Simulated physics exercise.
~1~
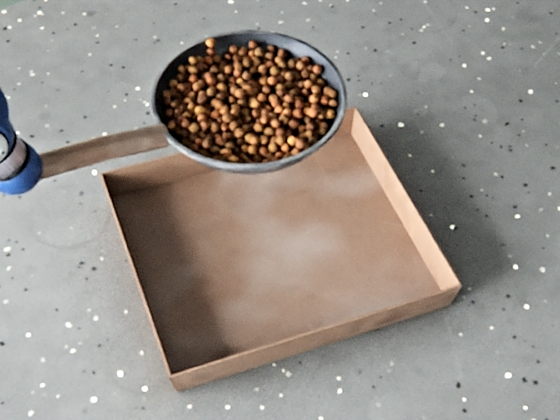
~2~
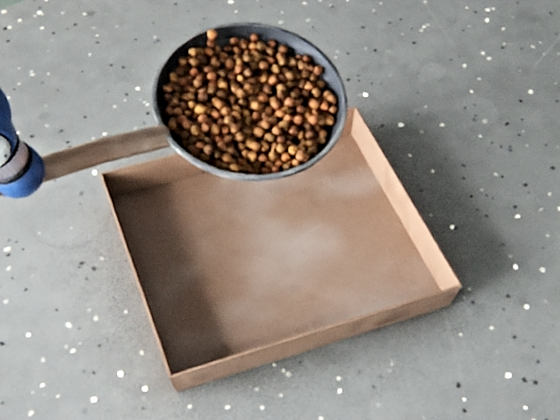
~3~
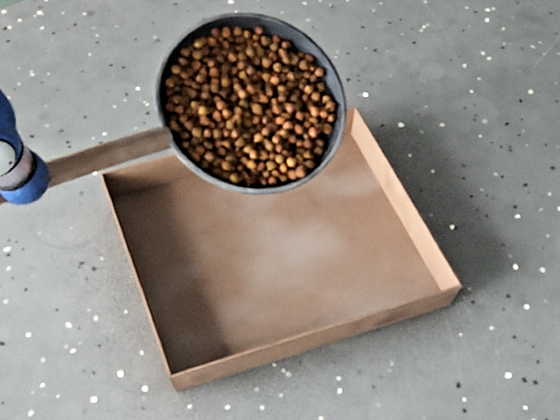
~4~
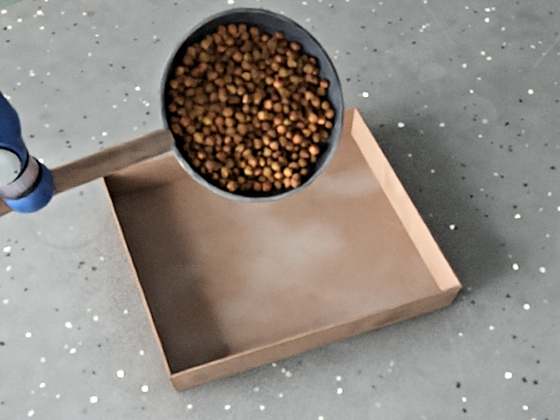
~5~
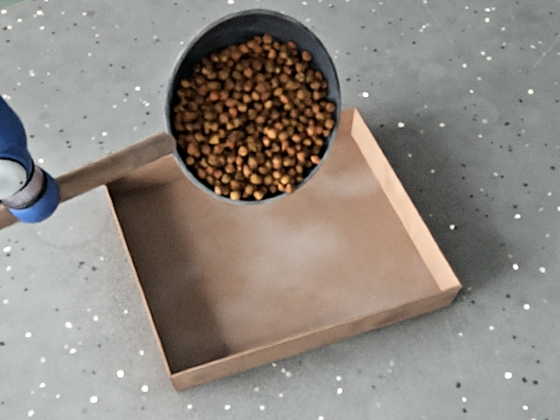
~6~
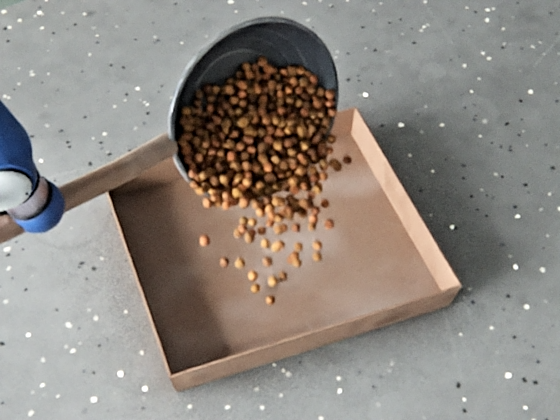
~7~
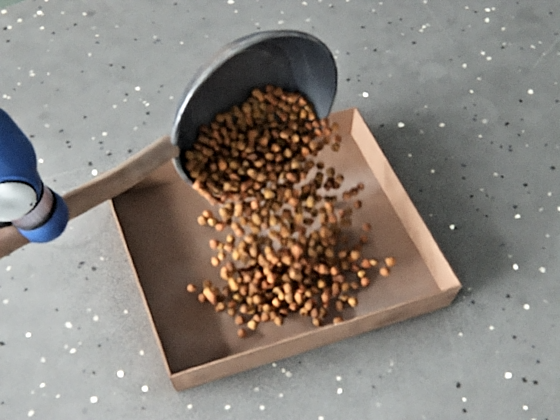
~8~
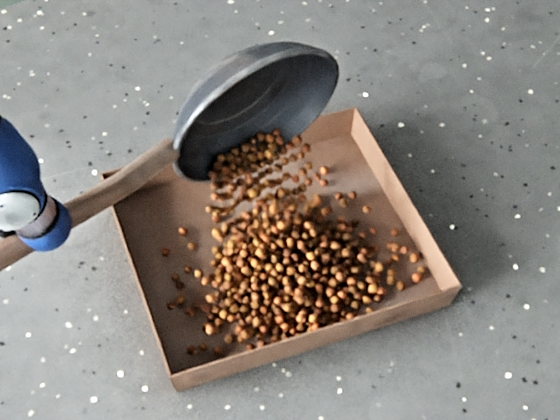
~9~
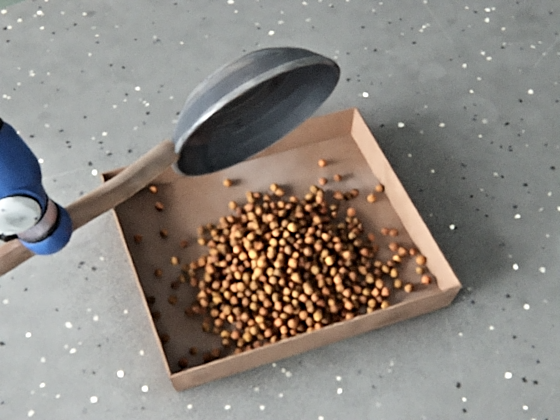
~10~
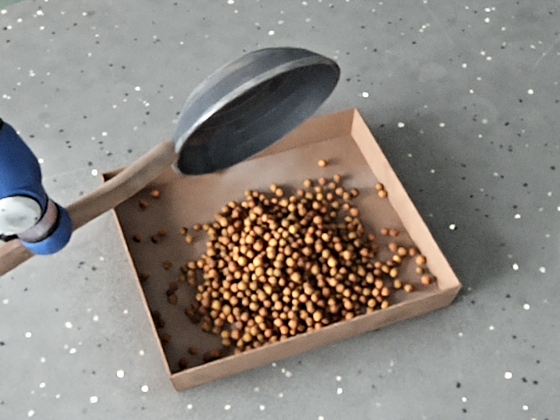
Over a shallow tray on a speckled grey floor, a ladle tips out all its brown balls.
